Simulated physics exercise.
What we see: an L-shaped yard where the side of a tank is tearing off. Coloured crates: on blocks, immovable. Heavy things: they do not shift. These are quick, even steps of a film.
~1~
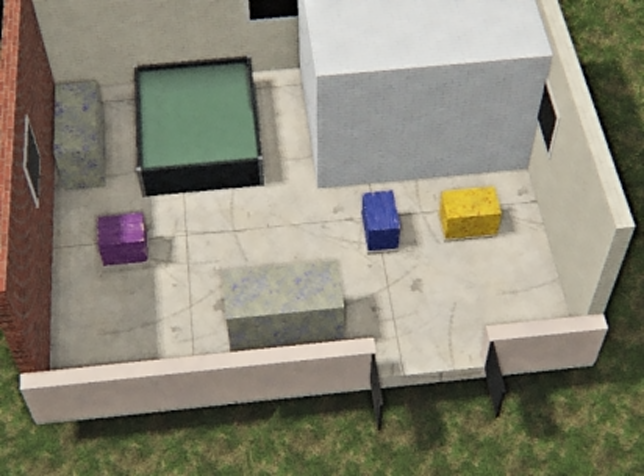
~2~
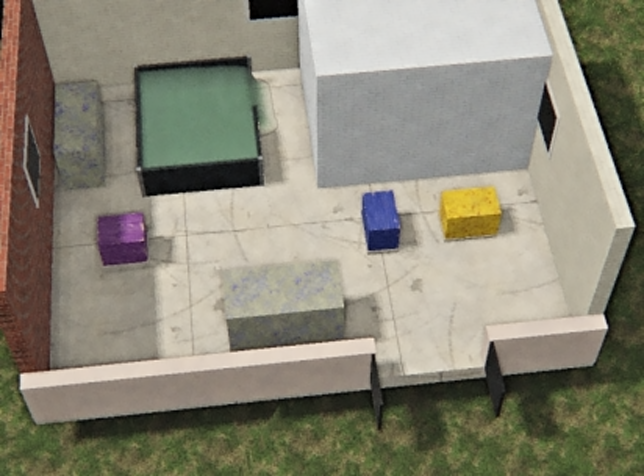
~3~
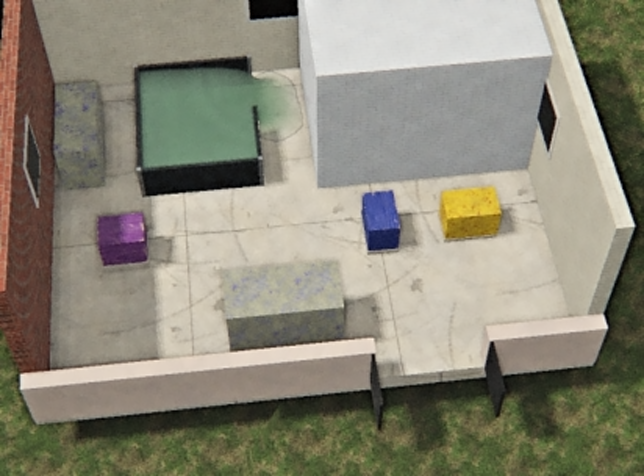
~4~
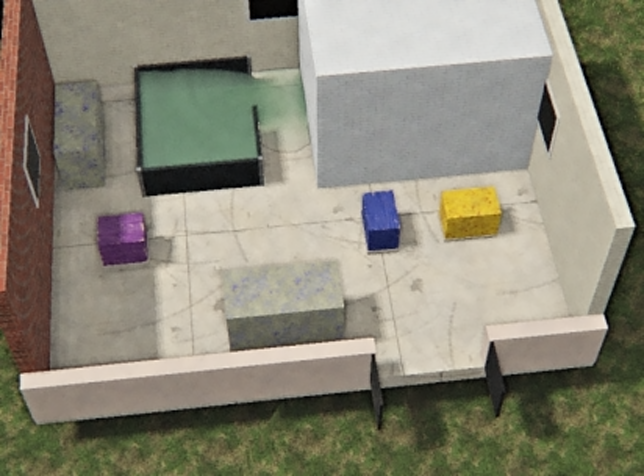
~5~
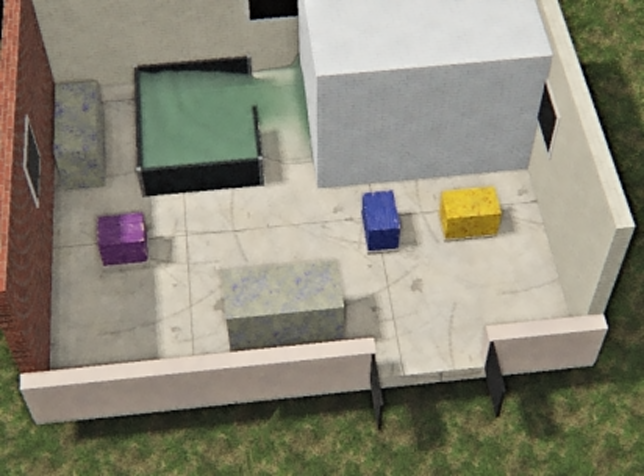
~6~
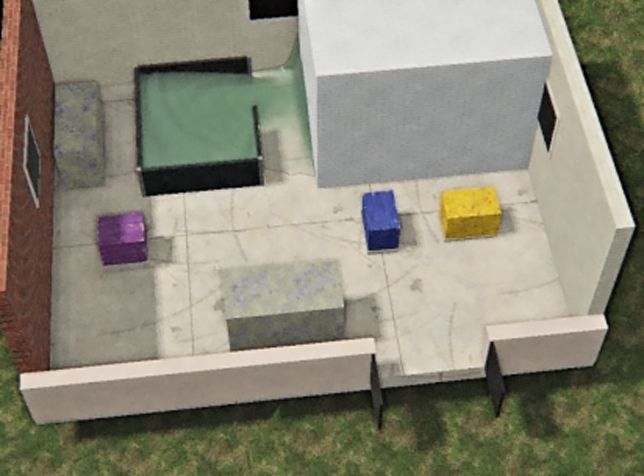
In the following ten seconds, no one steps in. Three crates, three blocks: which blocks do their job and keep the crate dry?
In order: Blue crate: High enough; purple crate: High enough; yellow crate: High enough.
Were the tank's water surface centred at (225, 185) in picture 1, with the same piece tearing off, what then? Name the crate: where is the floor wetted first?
I'd go with the crate marked blue.
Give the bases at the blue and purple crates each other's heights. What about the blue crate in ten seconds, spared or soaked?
My reading: The blue crate is spared.
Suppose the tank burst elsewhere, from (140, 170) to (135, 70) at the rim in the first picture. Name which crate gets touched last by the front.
Answer: The yellow crate.
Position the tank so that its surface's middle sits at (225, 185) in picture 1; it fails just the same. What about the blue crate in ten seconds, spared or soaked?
Result - blue crate gets flooded.
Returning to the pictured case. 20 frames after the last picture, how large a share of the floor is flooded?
Close to 45 %.
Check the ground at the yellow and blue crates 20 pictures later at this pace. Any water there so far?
Checking each: Yellow crate negative; blue crate affirmative.
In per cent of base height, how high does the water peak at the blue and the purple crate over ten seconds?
Taking them in the order asked, 50 percent and 60 percent.
A moment on, water covers 10 % of the floor; the blue crate not reached, the purple crate not reached, the yellow crate not reached.
Next, water covers 25 % of the floor; the blue crate water round its plinth, the purple crate not reached, the yellow crate not reached.
Then, water covers 45 % of the floor; the blue crate water round its plinth, the purple crate water round its plinth, the yellow crate not reached.
Later, water covers 75 % of the floor; the blue crate water round its plinth, the purple crate water round its plinth, the yellow crate water round its plinth.
In the end, water covers 90 % of the floor; the blue crate stayed above the water, the purple crate stayed above the water, the yellow crate stayed above the water.
